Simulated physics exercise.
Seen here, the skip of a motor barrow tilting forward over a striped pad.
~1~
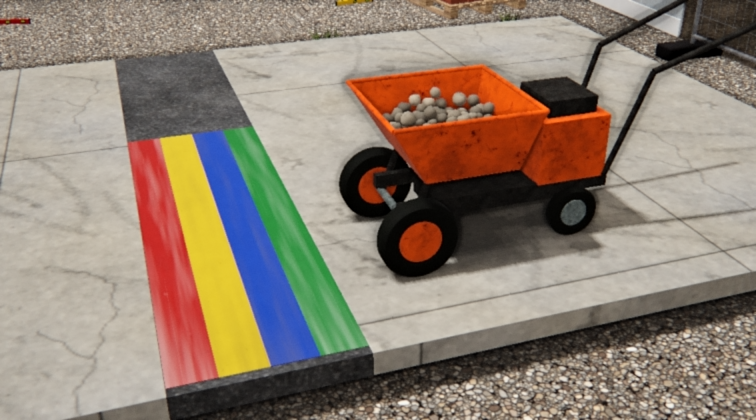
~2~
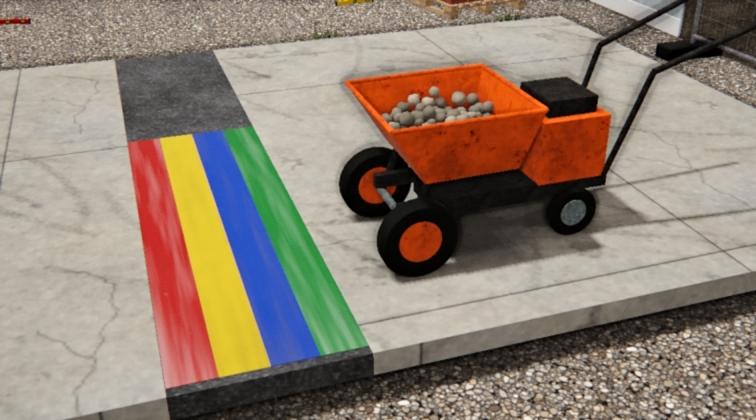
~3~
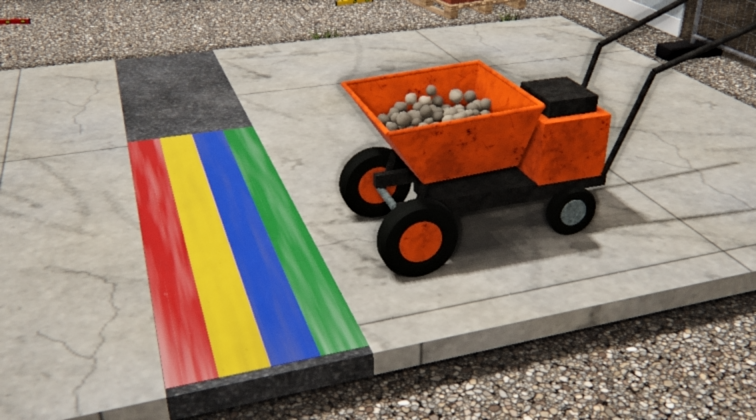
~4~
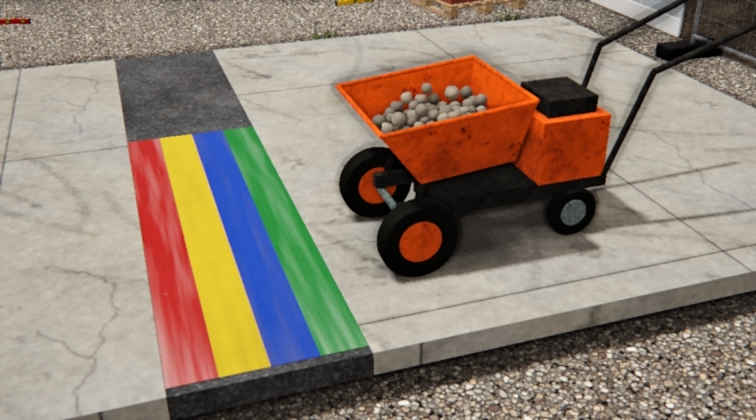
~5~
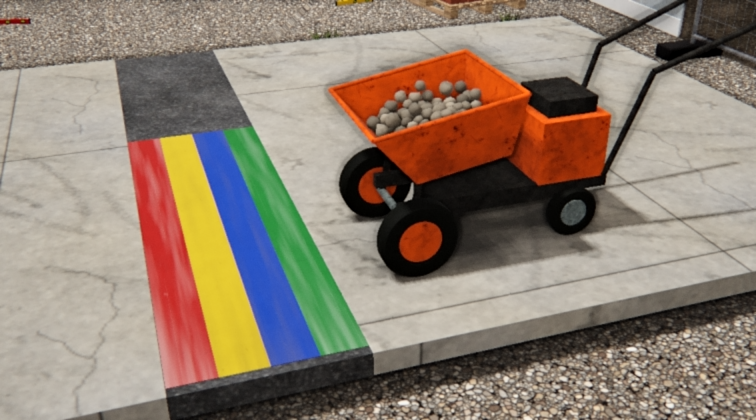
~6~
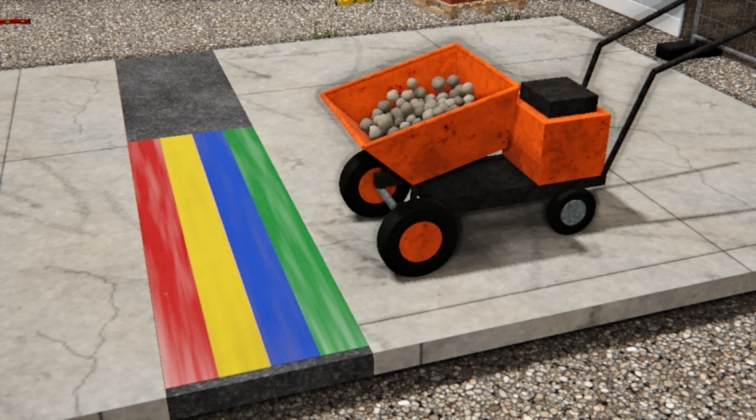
An orange motor barrow stood still on pale paving beside a pad striped red, yellow, blue and green, and its skip of round pebbles slowly tilted a little forward to the left.
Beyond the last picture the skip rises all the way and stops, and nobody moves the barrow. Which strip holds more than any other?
The blue strip.
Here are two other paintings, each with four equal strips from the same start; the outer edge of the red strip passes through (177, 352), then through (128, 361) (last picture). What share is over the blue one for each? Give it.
About 40 %, then 50 %.
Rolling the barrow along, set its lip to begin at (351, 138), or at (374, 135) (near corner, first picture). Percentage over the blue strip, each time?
10 % and 30 %.
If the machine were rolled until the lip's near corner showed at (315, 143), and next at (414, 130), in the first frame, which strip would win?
The strip in red at the first place, then that blue strip at the second.
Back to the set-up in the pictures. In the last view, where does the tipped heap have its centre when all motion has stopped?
The centre settles at about (237, 265).
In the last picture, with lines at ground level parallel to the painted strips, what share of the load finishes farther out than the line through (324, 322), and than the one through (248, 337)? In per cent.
Estimate: 100 % and 40 %, respectively.
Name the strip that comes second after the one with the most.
The second place goes to the yellow strip.
Shortly afterwards, skip tipped steeply; the whole lot in the skip.
Next, skip tipped right over; the bulk in the skip; a little over the blue strip; only a few over the yellow strip.
Some moments later, skip tipped right over; a little in the skip; only a few over the green strip; near a third over the blue strip; near a quarter over the yellow strip; a little over the red strip; only a few off the paint.
In the end, skip tipped right over; only a few in the skip; a little over the green strip; near half over the blue strip; near a third over the yellow strip; a little over the red strip; only a few off the paint.
